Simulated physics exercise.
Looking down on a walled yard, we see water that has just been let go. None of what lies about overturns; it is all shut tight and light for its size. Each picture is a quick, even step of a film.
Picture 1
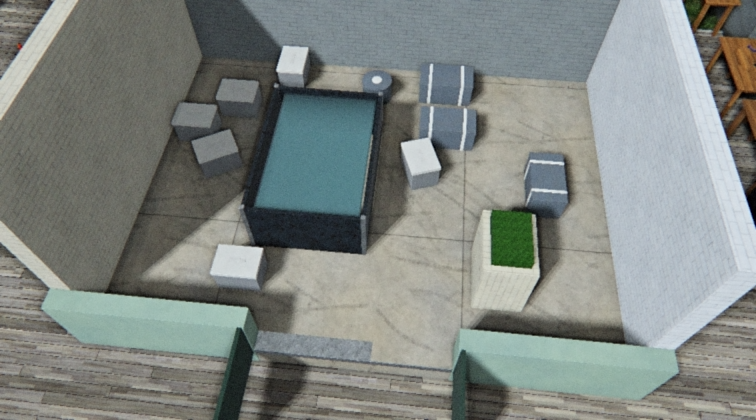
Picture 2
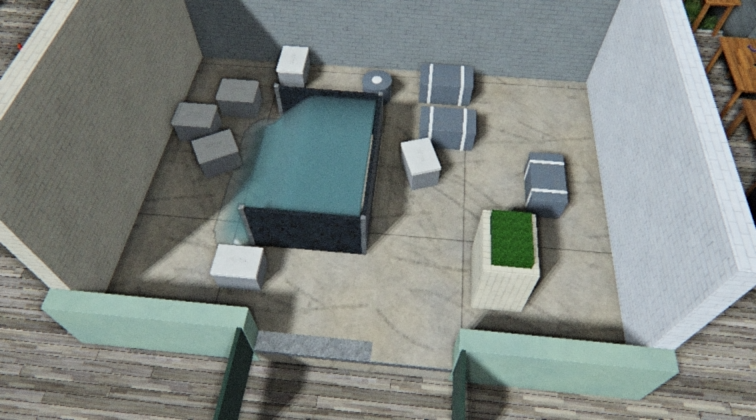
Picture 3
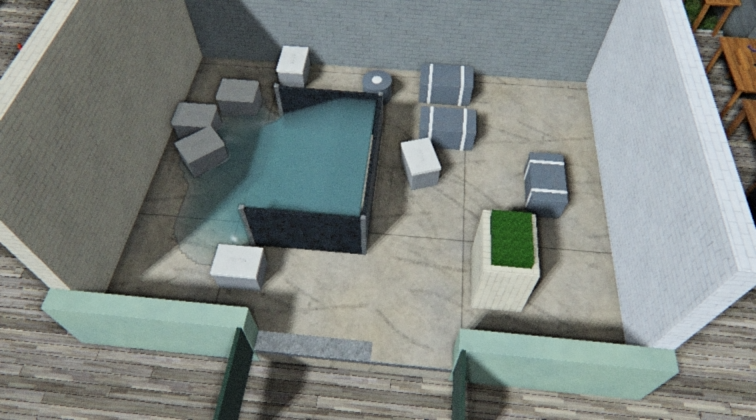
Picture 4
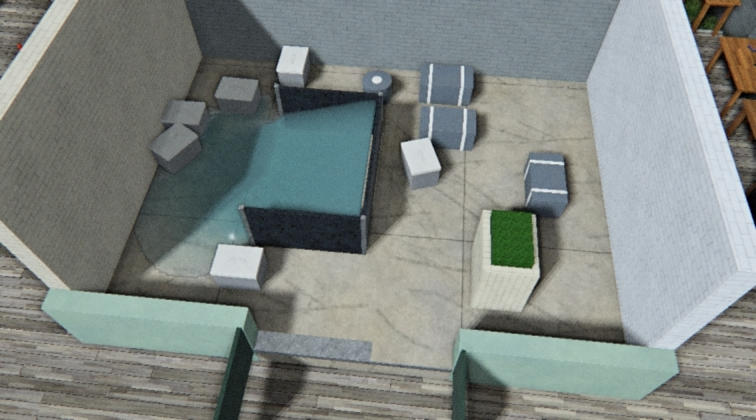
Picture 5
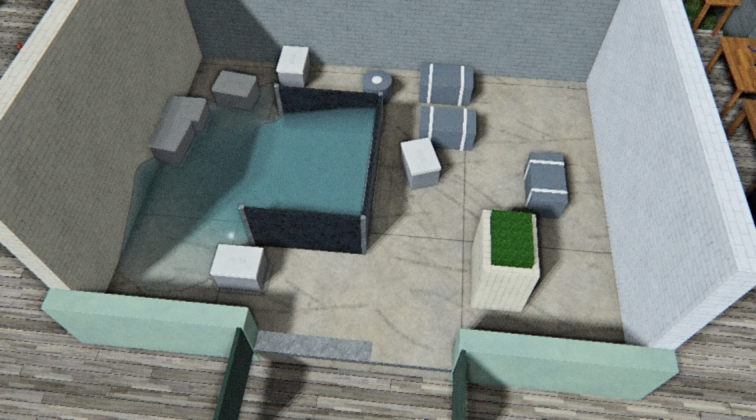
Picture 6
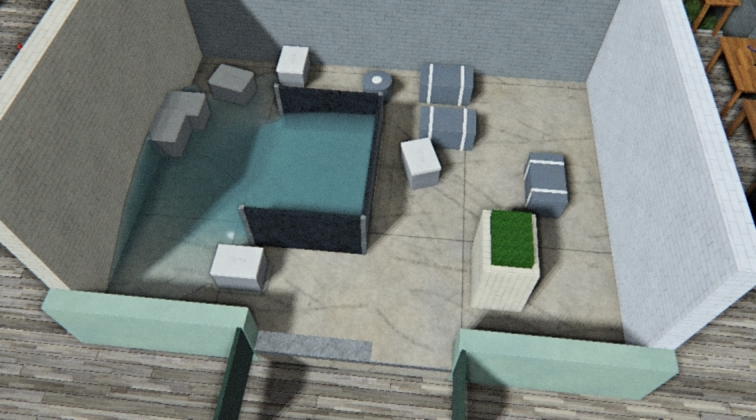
A dark-walled tank of blue-green water stands left of centre in a walled, stone-floored yard, seen from high above. Grey boxes sit to its left, pale blocks around it, and striped grey pieces and a cream, green-topped block to the right. The tank's left side opens, water spreads leftward to the wall, and the grey boxes shift, two bunching against it, while the camera stays still.
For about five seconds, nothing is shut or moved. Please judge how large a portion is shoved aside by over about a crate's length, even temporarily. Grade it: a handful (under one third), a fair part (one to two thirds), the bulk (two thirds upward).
The bulk.
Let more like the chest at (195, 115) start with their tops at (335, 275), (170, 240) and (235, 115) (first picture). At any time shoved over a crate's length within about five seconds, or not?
Going by the order given: Travels that far, travels that far, travels that far.
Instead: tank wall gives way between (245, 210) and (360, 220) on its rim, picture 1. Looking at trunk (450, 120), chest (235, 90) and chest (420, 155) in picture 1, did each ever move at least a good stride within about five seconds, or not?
Object by object: Less than that, displaced that much, less than that.
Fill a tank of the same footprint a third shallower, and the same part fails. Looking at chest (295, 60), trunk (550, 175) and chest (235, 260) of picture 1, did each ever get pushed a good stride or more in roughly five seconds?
First: Goes past it; second: Falls short; third: Goes past it.
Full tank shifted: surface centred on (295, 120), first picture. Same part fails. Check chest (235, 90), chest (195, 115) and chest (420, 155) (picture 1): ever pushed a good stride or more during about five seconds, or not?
In turn: Beyond that mark, beyond that mark, under that mark.
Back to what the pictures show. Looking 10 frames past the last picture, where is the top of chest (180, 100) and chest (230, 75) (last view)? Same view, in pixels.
They should be roughly at (242, 57) and (309, 55).
A moment on, 2 of 10 are well off their spots; 2 afloat.
Next, 4 of 10 are well off their spots; 4 afloat.
Later, 7 of 10 are well off their spots; 4 afloat.
In the end, 8 of 10 are well off their spots, and 8 have been at some point; 7 afloat.
